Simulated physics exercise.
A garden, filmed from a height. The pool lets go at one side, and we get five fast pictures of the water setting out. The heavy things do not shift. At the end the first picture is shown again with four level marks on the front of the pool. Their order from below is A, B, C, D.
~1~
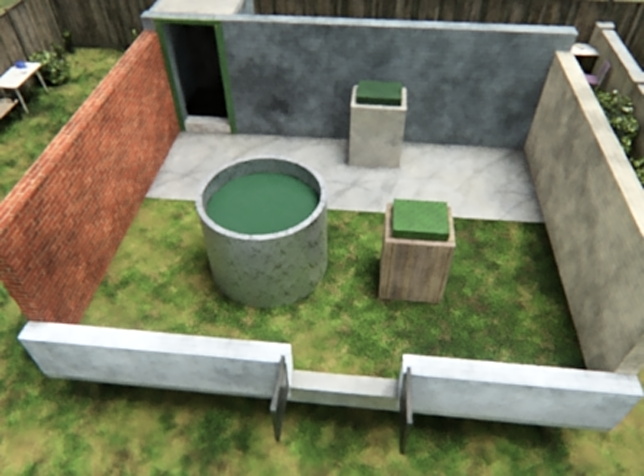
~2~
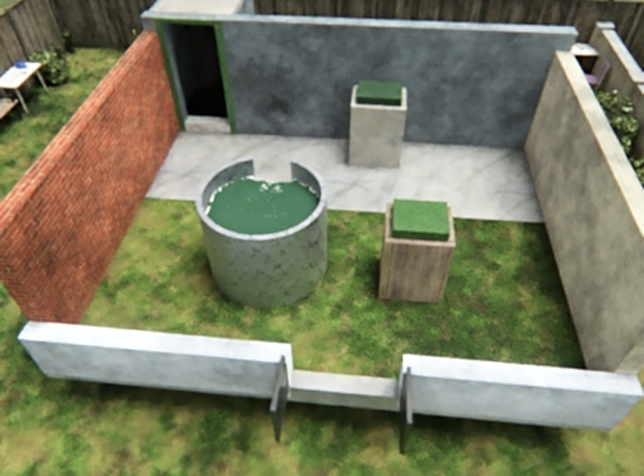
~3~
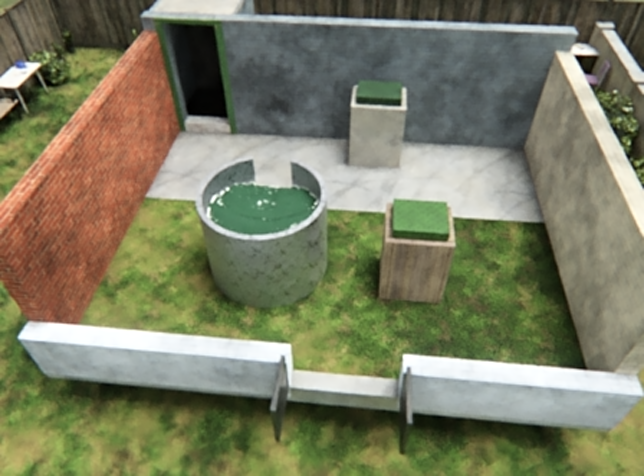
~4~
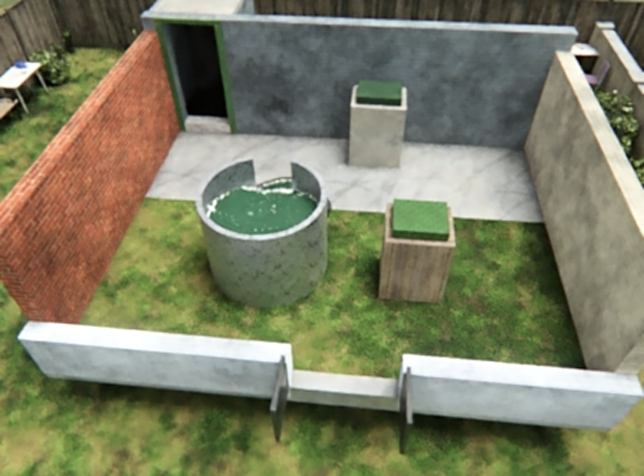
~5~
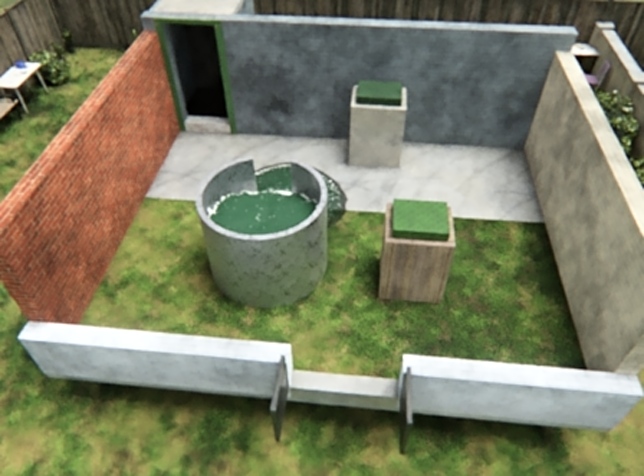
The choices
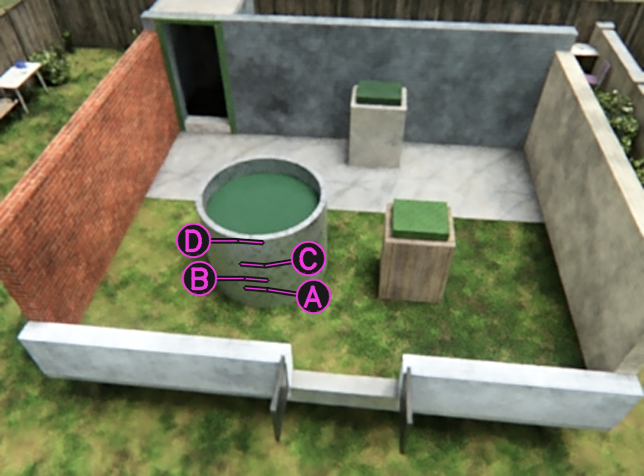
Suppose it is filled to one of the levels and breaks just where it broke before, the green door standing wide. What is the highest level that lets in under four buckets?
Line C.
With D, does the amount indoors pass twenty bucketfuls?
No.
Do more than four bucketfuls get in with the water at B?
No, that is safe.
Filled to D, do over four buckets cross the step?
Yes, it does.
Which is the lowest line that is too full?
It is D.
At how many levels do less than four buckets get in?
Three of them.
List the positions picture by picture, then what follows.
In the first frame, water in the pool at rest, its middle at (264, 208); foot of the green doorway at (209, 132); open gate at (347, 347).
In the second frame, water covers 1 % of the ground, its front hidden from here.
In the third frame, water covers 2 % of the ground, its front hidden from here.
In the fourth frame, water covers 5 % of the ground, its front hidden from here.
In the fifth frame, water covers 8 % of the ground, its front hidden from here.
In magenta, A at (256, 288); B at (255, 279); C at (253, 264); D at (249, 241); from the bottom up A, B, C, D.
Choosing A, nothing gets over.
Choosing B, nothing gets over.
Choosing C, a bucket or two gets in.
Choosing D, about 8 bucketfuls get in.
